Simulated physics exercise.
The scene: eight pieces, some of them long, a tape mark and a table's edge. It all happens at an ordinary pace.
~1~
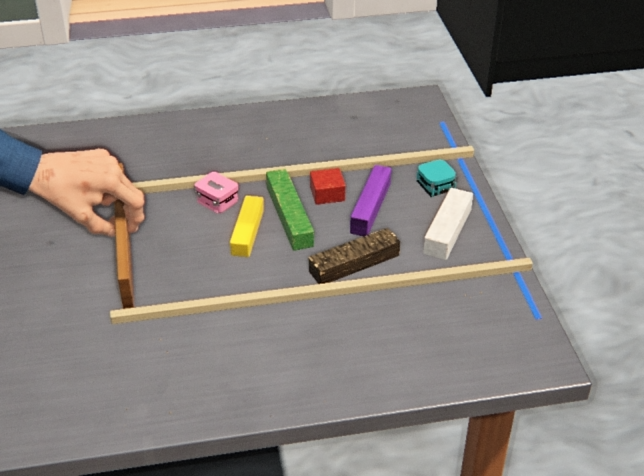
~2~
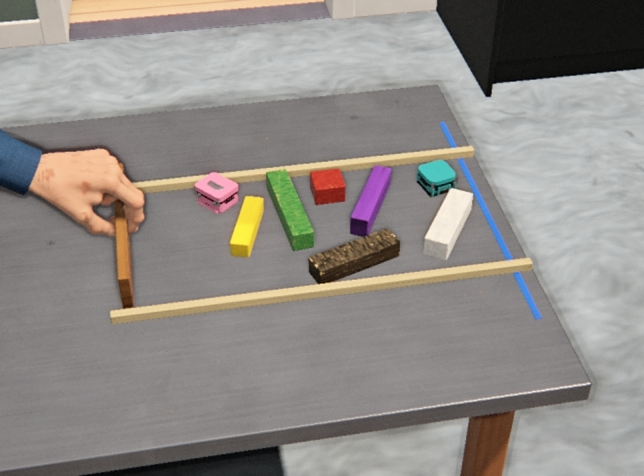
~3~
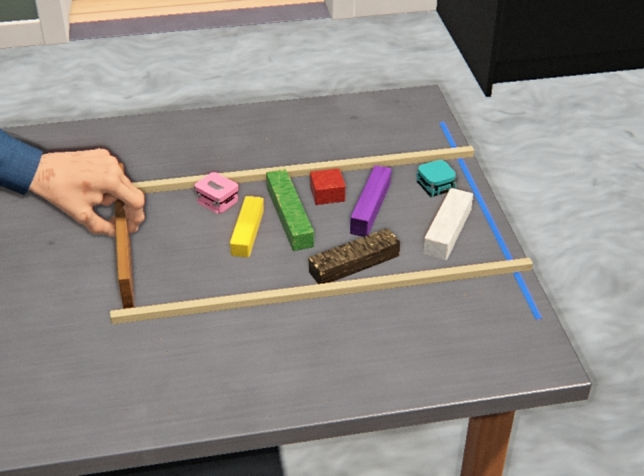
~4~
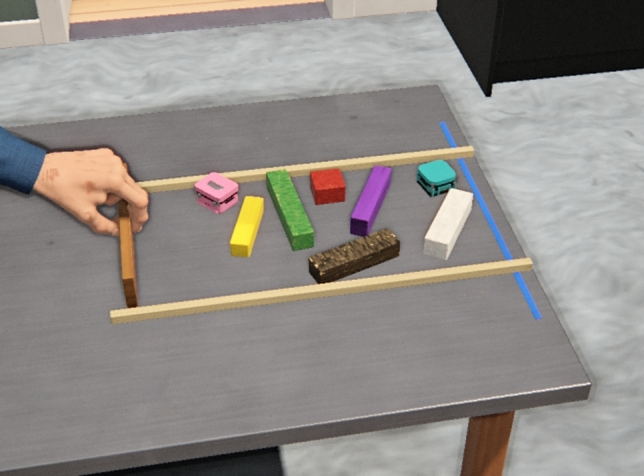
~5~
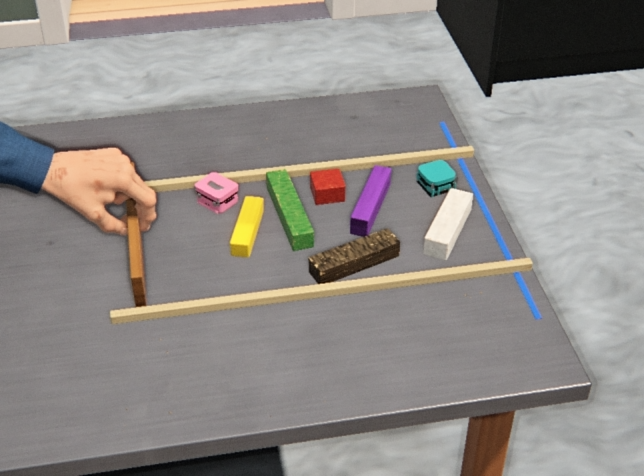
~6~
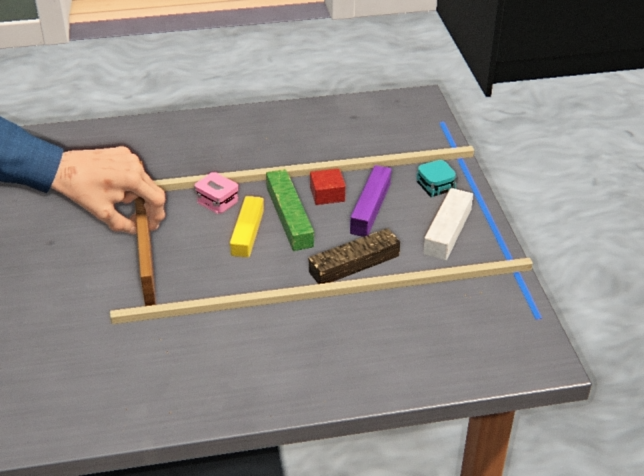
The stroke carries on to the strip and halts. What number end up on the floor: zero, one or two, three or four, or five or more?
Outcome: The number that fall off is five or more.
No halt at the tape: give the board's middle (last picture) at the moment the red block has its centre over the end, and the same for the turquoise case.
For the red block at (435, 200), for the turquoise case at (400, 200).
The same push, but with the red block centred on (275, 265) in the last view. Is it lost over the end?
Then it holds on.
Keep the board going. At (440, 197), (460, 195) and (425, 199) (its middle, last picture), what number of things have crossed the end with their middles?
It would be 4, 5 and 2.
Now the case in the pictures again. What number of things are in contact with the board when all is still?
2 of them.
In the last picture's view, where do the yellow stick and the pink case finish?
About (492, 200), and the other about (480, 164).
Soon after, none off yet; turquoise case at rest near (436, 179); white bar at rest near (449, 223); purple stick at rest near (373, 200).
In the end, the number that fall off is five or more; gone, green bar, red block, black bar, purple stick, white bar and turquoise case.
